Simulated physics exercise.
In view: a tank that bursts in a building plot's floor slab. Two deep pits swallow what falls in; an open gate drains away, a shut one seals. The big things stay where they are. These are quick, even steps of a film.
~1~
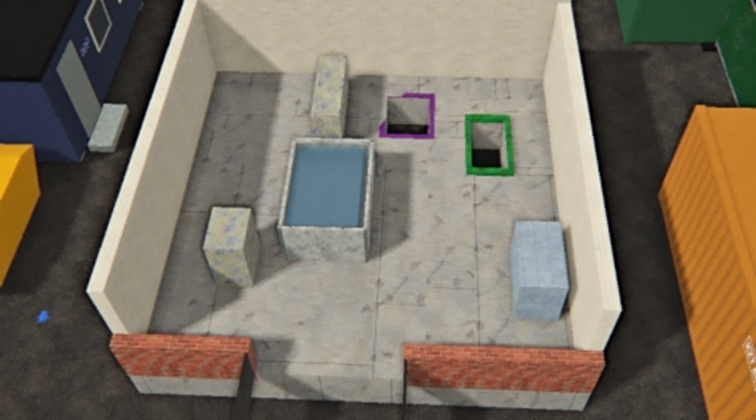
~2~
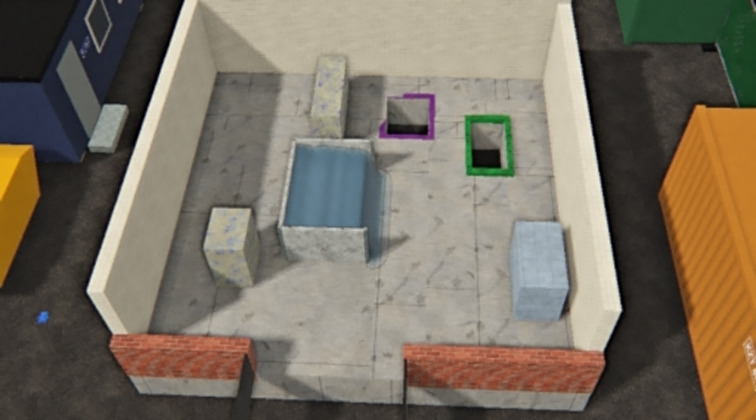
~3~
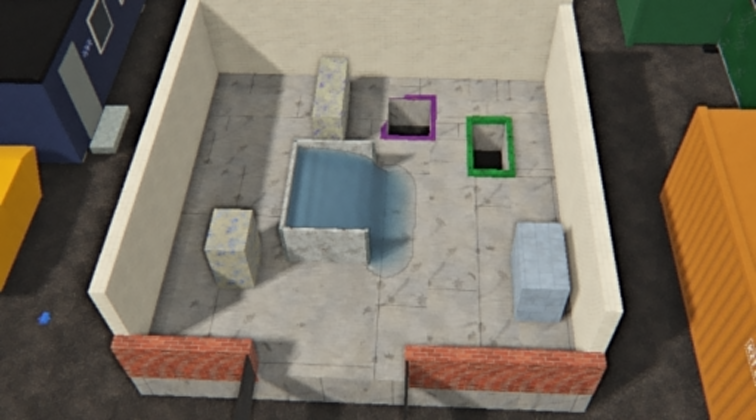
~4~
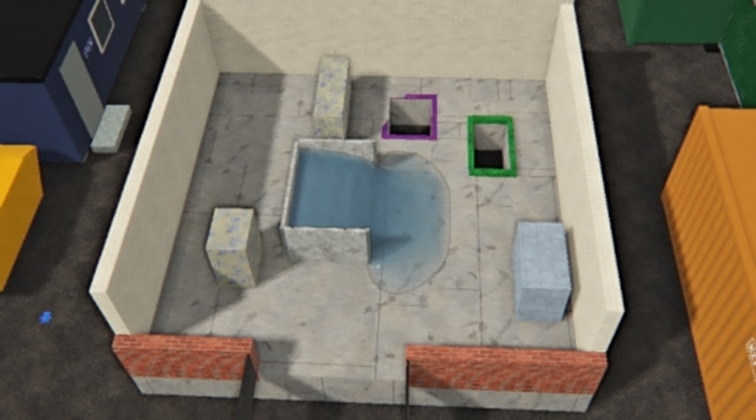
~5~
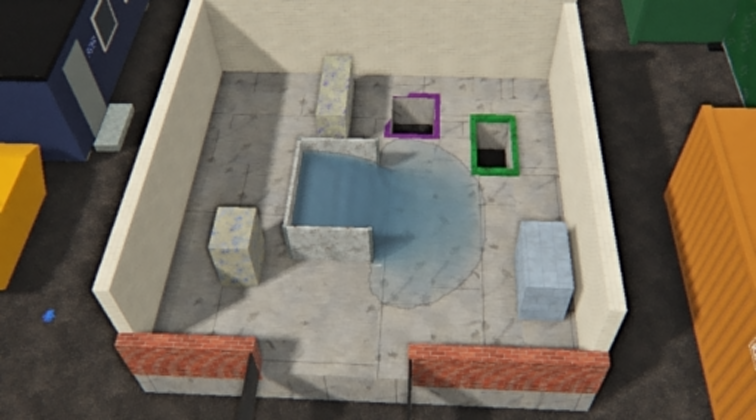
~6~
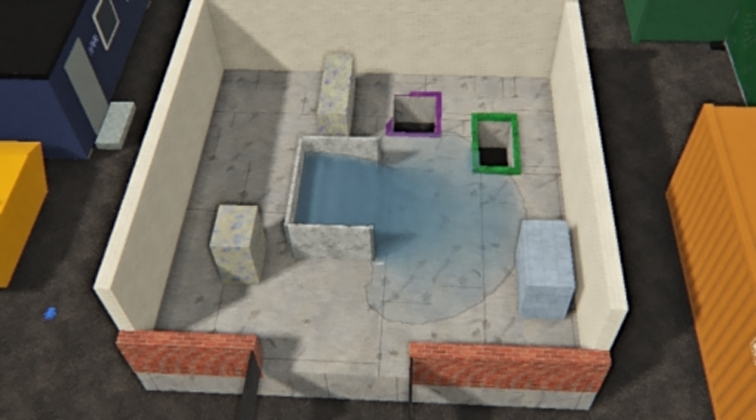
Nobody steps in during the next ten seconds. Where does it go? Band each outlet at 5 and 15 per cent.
The gate takes from 5 to 15 %; the green pit takes from 5 to 15 %; the purple pit takes above 15 %.
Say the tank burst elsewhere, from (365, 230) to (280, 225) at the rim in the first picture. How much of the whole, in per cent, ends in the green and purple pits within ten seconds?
Per cent: Green 0, purple 0.
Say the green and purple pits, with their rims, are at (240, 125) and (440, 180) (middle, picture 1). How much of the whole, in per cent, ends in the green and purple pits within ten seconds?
Per cent: Green 0, purple 40.
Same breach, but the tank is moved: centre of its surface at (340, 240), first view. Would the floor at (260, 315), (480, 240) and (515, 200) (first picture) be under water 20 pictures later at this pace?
As listed: Not flooded, wet, flooded.
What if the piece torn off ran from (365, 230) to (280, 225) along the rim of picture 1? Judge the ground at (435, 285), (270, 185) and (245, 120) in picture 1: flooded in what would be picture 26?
In turn: Free of water, free of water, no water.
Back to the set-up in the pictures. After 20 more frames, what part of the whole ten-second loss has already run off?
Roughly 25 per cent.
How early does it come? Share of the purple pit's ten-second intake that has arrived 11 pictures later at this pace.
I make it 5 per cent.
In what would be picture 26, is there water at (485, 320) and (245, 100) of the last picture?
One after the other: Awash, dry.
A moment on, water covers 30 % of the floor; the gate 0 %, the green pit 3 %, the purple pit 1 %.
Next, water covers 40 % of the floor; the gate 0 %, the green pit 6 %, the purple pit 1 %.
Then, water covers 45 % of the floor; the gate 0 %, the green pit 7 %, the purple pit 1 %.
Later, water covers 70 % of the floor; the gate 3 %, the green pit 8 %, the purple pit 9 %.
In the end, water covers 90 % of the floor; the gate 8 %, the green pit 8 %, the purple pit 17 %.
